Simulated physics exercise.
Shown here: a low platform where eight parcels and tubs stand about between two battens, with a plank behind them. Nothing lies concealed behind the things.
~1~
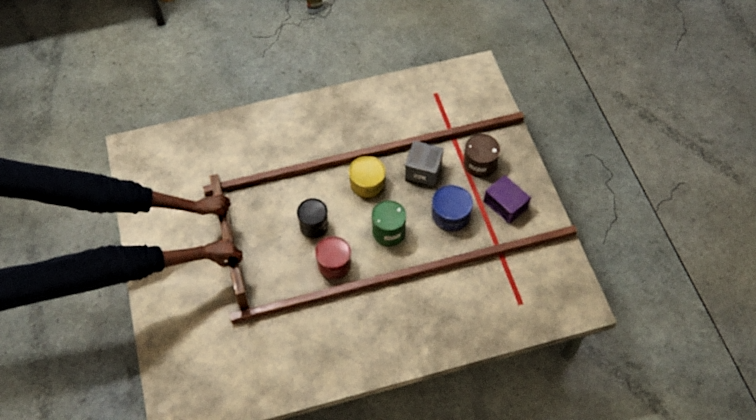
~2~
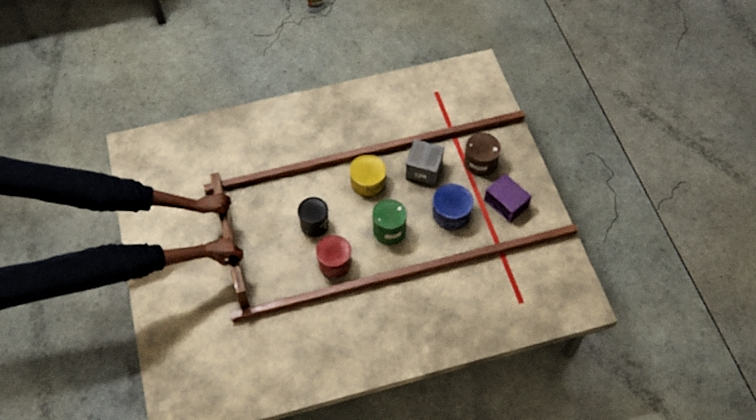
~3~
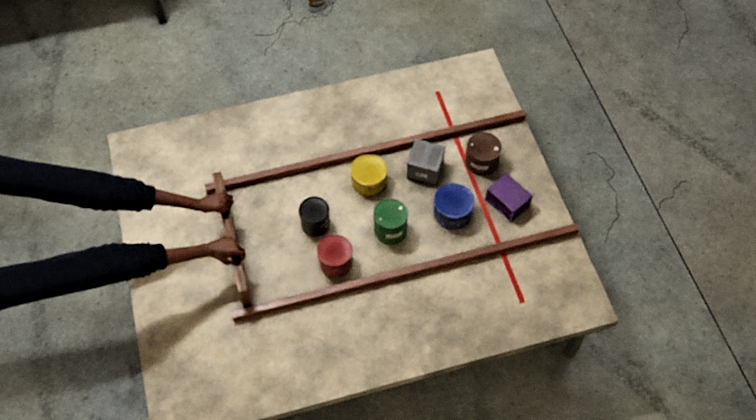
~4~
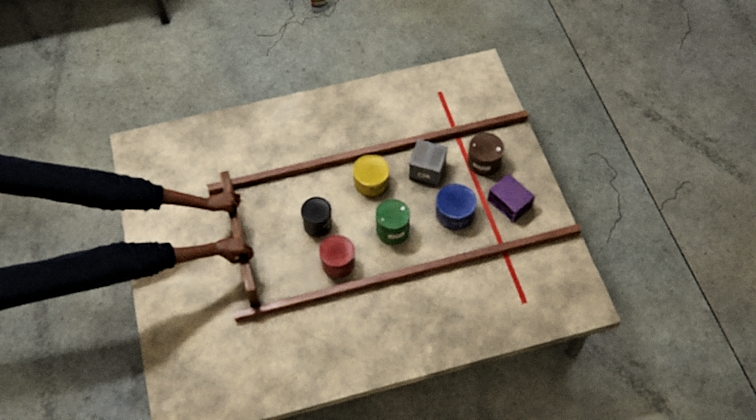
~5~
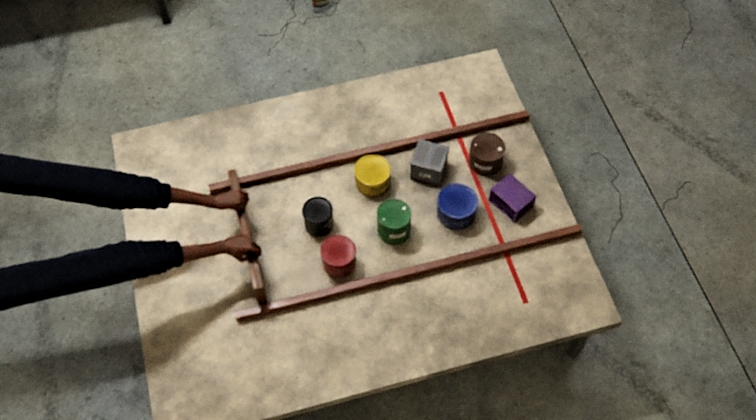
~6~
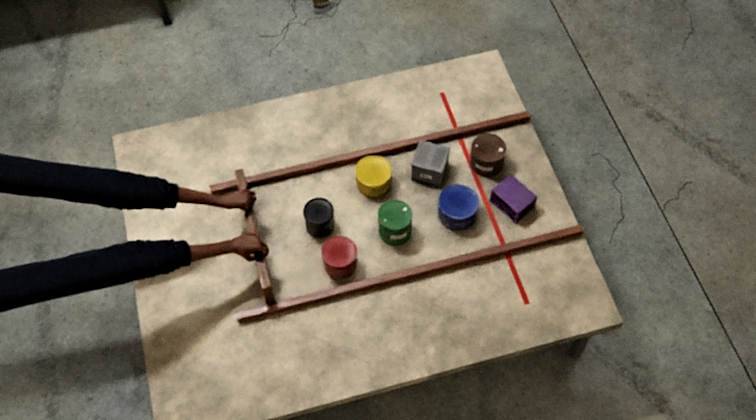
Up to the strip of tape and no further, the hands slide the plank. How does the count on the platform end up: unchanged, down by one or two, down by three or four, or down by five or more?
It ends down by one or two.
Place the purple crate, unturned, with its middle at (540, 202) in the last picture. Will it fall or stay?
It goes off the edge.
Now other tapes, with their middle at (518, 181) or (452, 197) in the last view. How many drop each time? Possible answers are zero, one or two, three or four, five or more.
Taking the two places as listed: Either three or four, then none at all.
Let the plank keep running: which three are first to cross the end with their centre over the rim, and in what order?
First the purple crate, then the brown canister, then the blue pail.
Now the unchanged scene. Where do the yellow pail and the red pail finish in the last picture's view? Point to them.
The yellow pail at (483, 143), the red pail at (515, 222).
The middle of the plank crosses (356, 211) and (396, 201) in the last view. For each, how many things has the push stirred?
3, then 6.
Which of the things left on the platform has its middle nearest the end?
The brown canister, it is.
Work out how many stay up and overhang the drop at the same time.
That'd be 1.
Soon after, none off yet; purple crate at rest near (513, 199); brown canister at rest near (488, 155); blue pail at rest near (458, 208).
After that, none off yet; purple crate at rest near (513, 199); brown canister at rest near (488, 155); blue pail moving near (460, 208).
And then, none off yet; purple crate displaced a little near (530, 194); brown canister displaced about its own width near (511, 153); blue pail displaced about its own width near (498, 203).
In the end, the number that fall off is one or two; gone, purple crate.
